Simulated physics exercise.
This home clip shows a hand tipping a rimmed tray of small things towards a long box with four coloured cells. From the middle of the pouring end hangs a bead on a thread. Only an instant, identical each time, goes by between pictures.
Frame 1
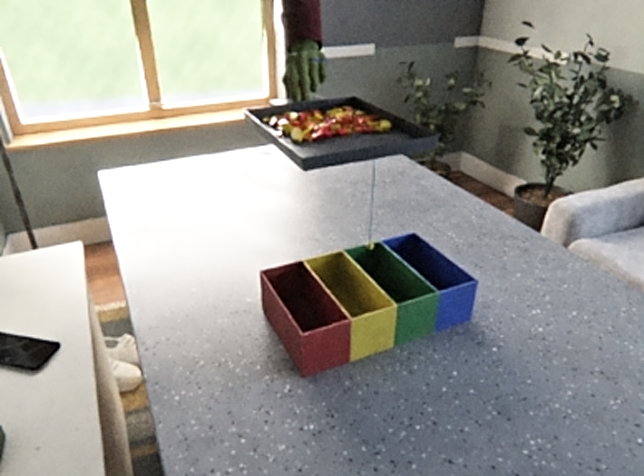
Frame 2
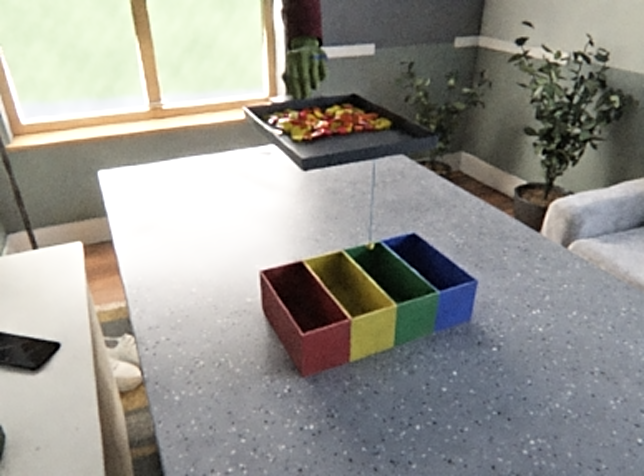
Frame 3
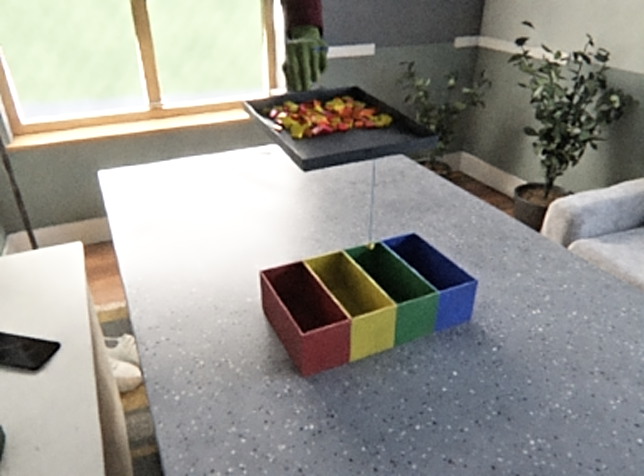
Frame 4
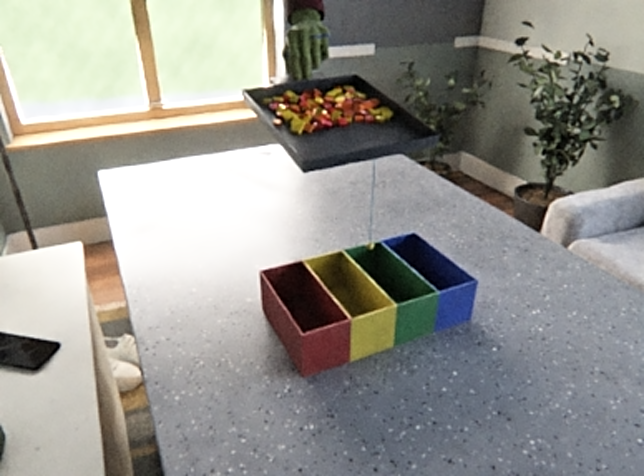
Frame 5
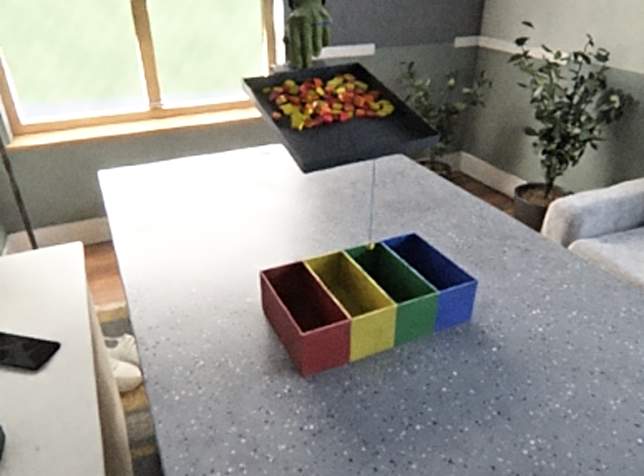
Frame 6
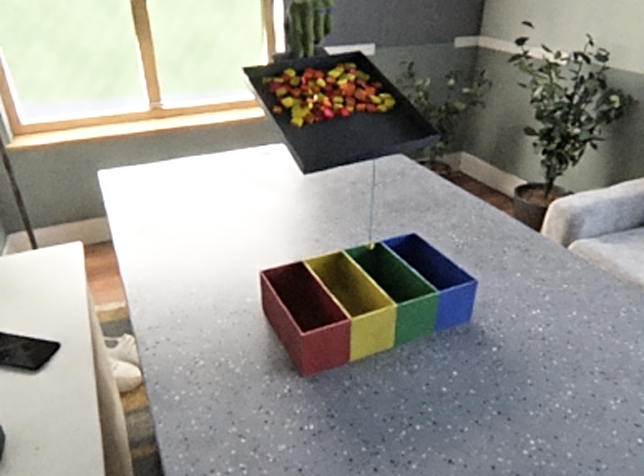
Dark tray of small red and yellow pieces tilting gradually as a gloved-looking hand raises its far side above a four-coloured box.
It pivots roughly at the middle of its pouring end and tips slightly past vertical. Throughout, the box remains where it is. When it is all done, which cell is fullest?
Fullest: The yellow cell.
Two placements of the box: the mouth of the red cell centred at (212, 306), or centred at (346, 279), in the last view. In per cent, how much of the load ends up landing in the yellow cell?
You'd end up with around 0 per cent and then around 30 per cent.
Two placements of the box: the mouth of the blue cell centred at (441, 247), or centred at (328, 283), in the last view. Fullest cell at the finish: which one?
The cell in red, then that blue cell.
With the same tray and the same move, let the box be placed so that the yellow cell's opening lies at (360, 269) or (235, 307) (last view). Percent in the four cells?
The first yields 100 per cent and the second 50 per cent.
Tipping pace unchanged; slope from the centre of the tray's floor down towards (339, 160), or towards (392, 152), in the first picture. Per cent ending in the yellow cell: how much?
The share is 50 per cent in the first and 0 per cent in the second.
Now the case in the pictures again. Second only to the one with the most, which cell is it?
After the leader, it is the cell in green.
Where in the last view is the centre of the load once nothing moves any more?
The centre comes to rest near (364, 324).
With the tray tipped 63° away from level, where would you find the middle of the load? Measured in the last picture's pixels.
I'd put it at about (355, 143).
Soon after the last picture, tray tipped steeply; nearly all on the tray; a small part falling or outside the box.
A little later, tray tipped past a quarter turn; most on the tray; a small part in the yellow cell; a stray few in the green cell; a stray few in the red cell; a stray few in the blue cell.
Later still, tray tipped past a quarter turn; about half in the yellow cell; about a quarter in the green cell; a small part in the red cell; a small part in the blue cell.
At rest, tray tipped past a quarter turn; about half in the yellow cell; about a quarter in the green cell; a small part in the red cell; a small part in the blue cell.
